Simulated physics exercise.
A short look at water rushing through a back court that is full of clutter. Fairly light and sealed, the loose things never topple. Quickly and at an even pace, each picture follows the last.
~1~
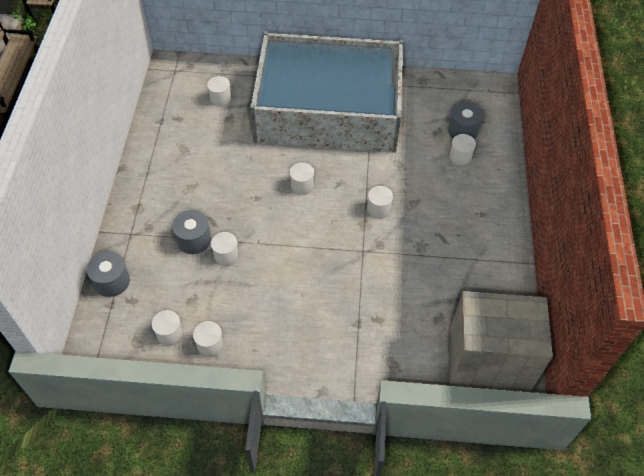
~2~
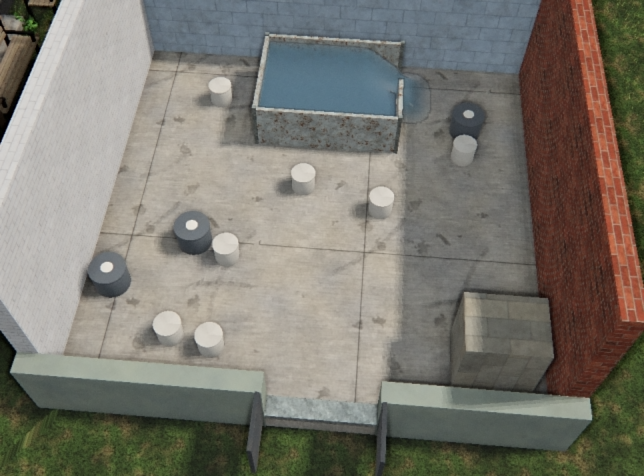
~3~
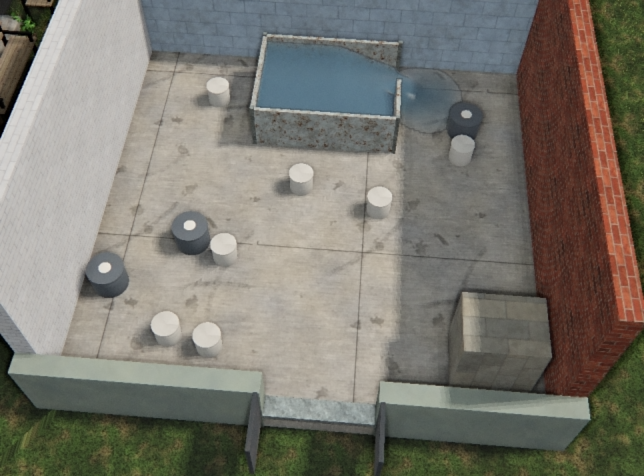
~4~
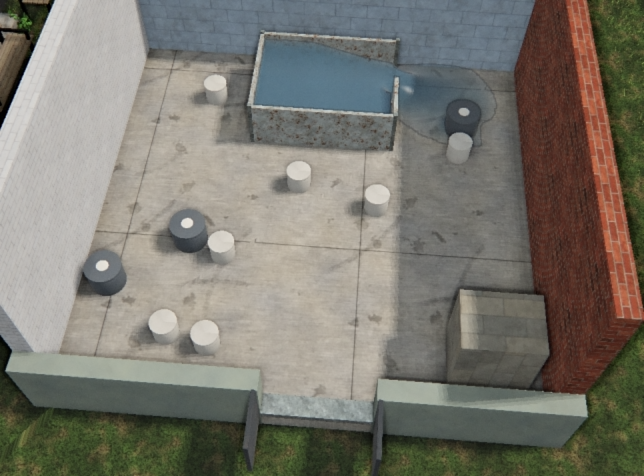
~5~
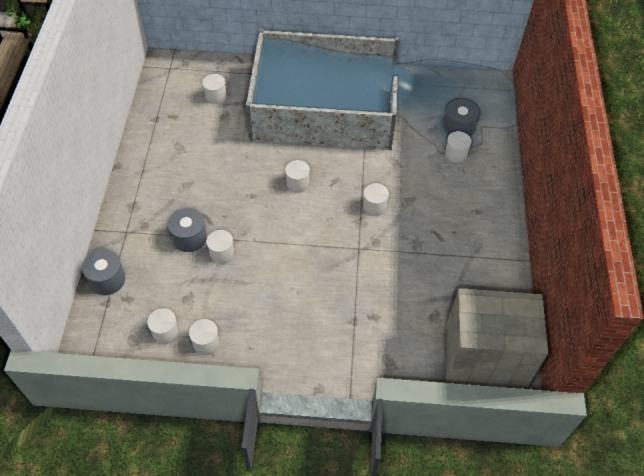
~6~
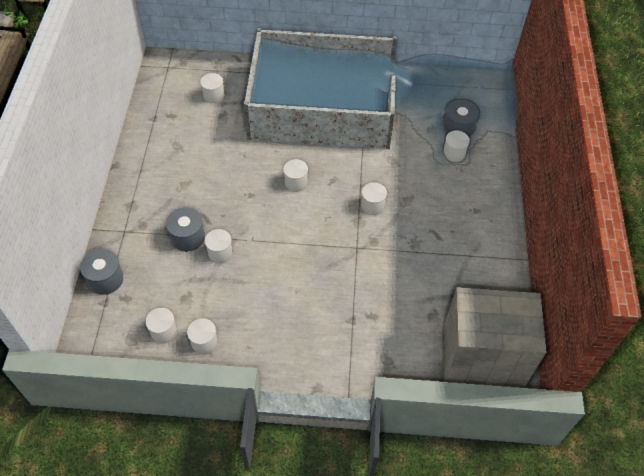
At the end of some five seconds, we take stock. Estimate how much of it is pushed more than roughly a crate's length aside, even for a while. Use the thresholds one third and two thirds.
I'd put it under one third.
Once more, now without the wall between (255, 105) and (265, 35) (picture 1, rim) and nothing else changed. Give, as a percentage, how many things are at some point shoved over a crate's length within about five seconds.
Roughly 60 %.
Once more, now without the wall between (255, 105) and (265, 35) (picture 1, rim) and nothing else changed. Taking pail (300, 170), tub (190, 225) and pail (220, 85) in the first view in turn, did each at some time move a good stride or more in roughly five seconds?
First under that mark, then beyond that mark, then beyond that mark.
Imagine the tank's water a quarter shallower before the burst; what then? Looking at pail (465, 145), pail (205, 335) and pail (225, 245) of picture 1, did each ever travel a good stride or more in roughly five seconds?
In the order you named them: Went past the threshold, stayed within the threshold, stayed within the threshold.
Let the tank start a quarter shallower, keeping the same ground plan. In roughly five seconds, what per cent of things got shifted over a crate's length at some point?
Share moved that far: Approx. 30 %.
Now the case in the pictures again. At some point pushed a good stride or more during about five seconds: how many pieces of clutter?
That comes out at 3.
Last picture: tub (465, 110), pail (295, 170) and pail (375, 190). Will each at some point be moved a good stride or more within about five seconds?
Item one gets that far, item two never gets that far, item three gets that far.
A moment on, 0 of 10 are well off their spots; 0 afloat.
Next, 2 of 10 are well off their spots; 1 afloat.
Later, 3 of 10 are well off their spots; 2 afloat.
In the end, 3 of 10 are well off their spots, and 3 have been at some point; 1 afloat.
